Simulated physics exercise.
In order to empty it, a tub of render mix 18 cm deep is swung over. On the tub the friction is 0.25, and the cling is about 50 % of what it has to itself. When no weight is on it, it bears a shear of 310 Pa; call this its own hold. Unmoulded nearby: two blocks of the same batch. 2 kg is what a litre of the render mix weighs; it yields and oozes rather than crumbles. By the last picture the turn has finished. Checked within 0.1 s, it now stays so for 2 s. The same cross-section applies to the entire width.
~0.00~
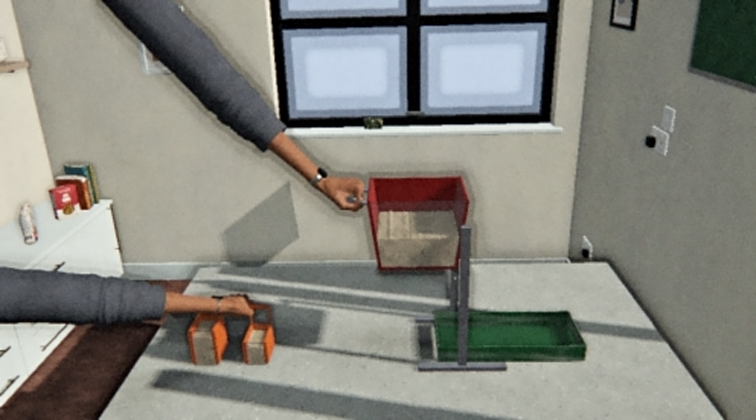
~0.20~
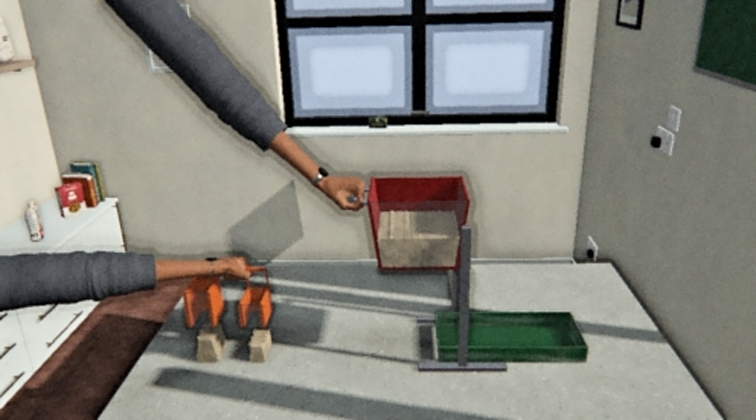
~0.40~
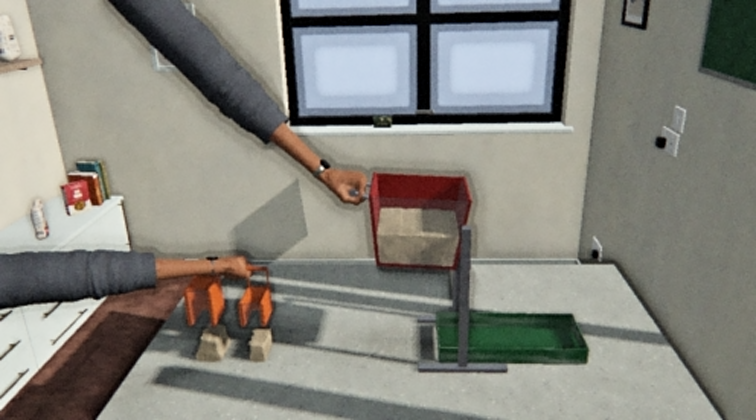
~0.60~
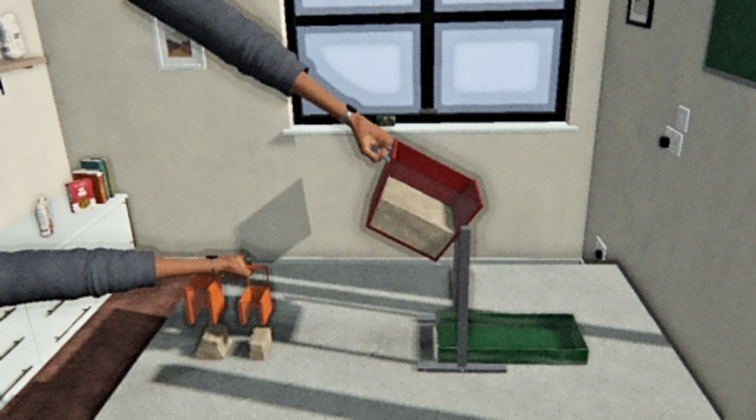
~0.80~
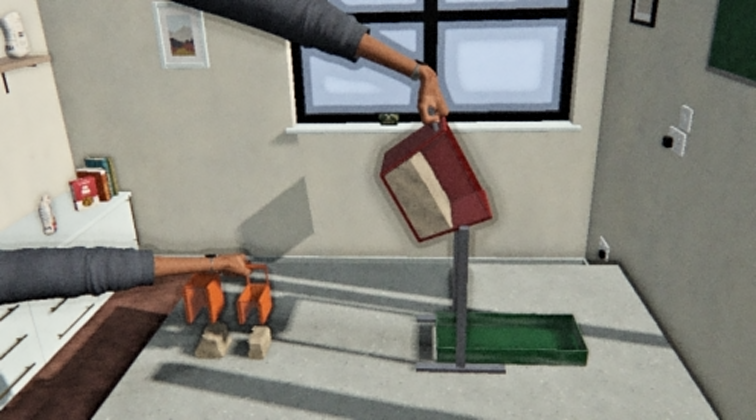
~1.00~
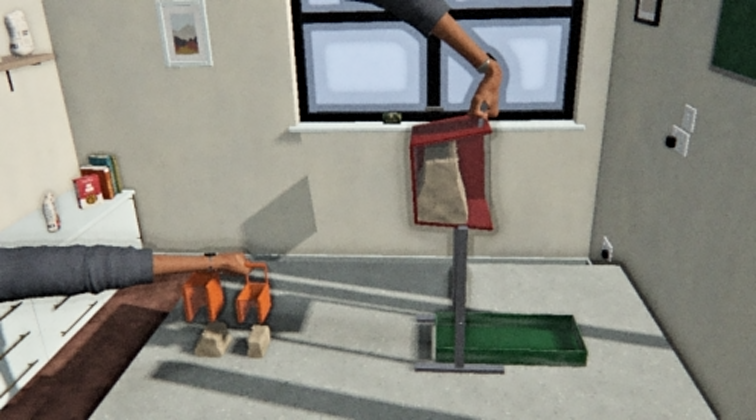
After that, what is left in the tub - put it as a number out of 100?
It works out at about 69 in every hundred.
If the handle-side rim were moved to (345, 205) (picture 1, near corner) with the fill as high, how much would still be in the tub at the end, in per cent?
I'd guess around 50 per cent remains.
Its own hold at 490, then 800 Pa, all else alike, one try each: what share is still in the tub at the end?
Respectively 60 % and 70 %.
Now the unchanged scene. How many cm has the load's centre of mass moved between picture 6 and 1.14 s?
The distance comes to some 5 cm.
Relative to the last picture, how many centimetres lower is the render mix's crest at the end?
Roughly 10 cm.
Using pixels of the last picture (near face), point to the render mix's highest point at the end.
Around (432, 198).
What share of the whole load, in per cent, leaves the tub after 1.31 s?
Near 7 %.
After 1.14 s, the tub is at 87 degrees and holds 100 %.
After 1.31 s, the tub is at 87 degrees and holds 76 %.
After 1.48 s, the tub is at 87 degrees and holds 69 %.
After 1.65 s, the tub is at 87 degrees and holds 69 %.
After 3.00 s, at the end, the tub is at 87 degrees and holds 69 %.
